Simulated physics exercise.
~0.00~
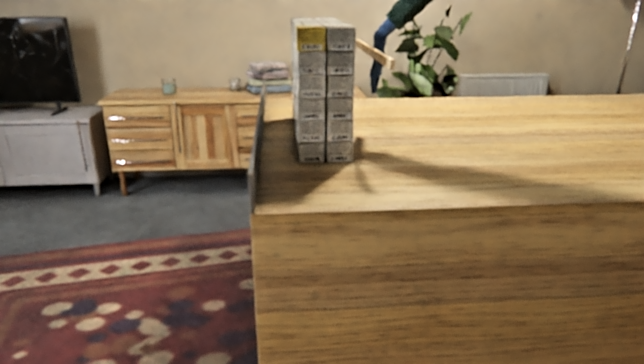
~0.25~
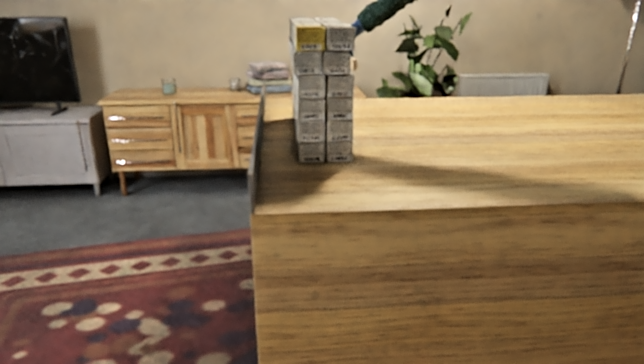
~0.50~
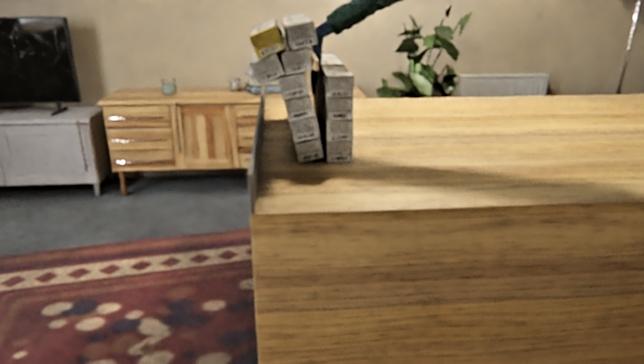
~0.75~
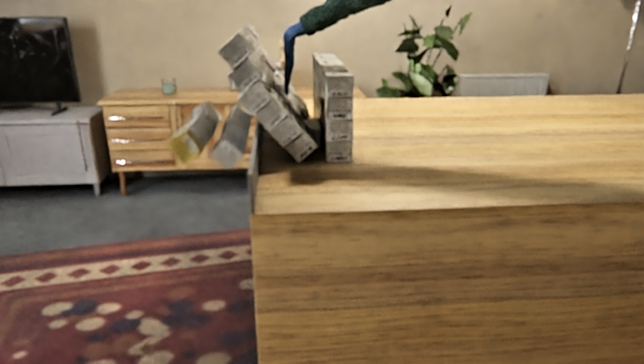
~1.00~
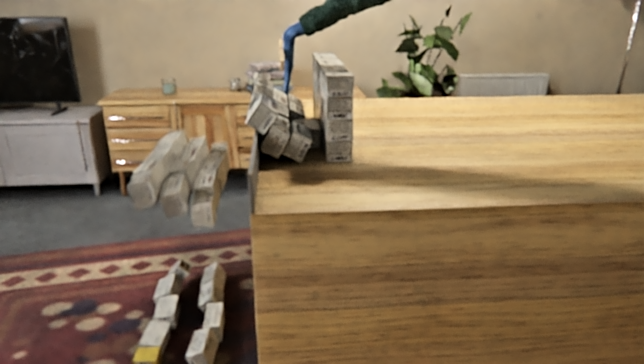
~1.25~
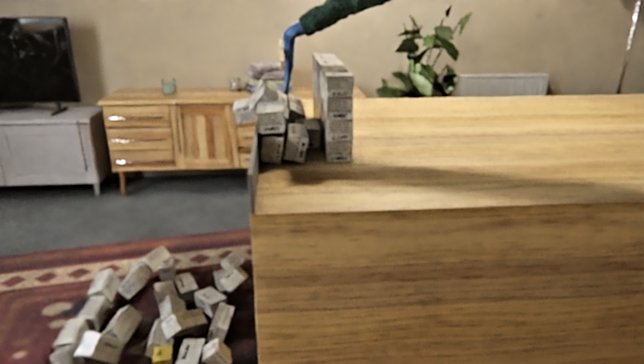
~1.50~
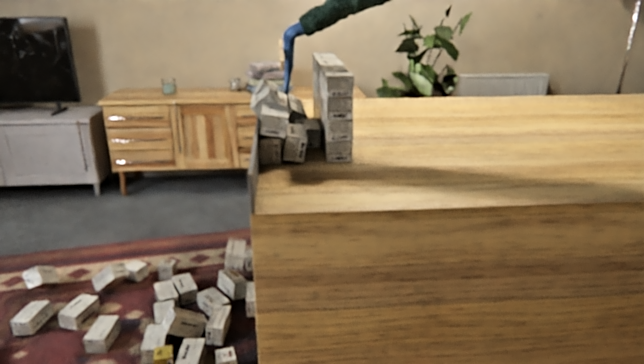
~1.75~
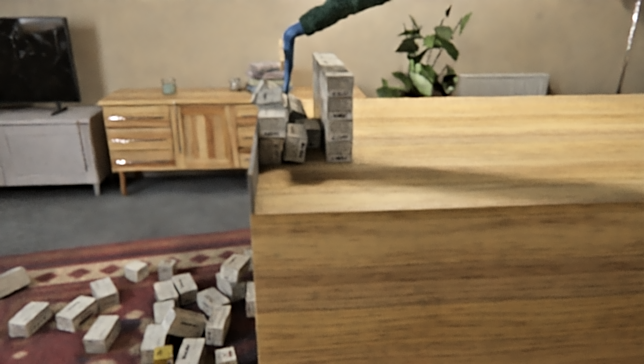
The clip shows a stack of small packets on a wooden cupboard being pushed from behind by a dark-sleeved arm. The left side leans and topples over the edge, scattering packets, including a yellow one, across the patterned rug, while a column and a small heap remain on top.
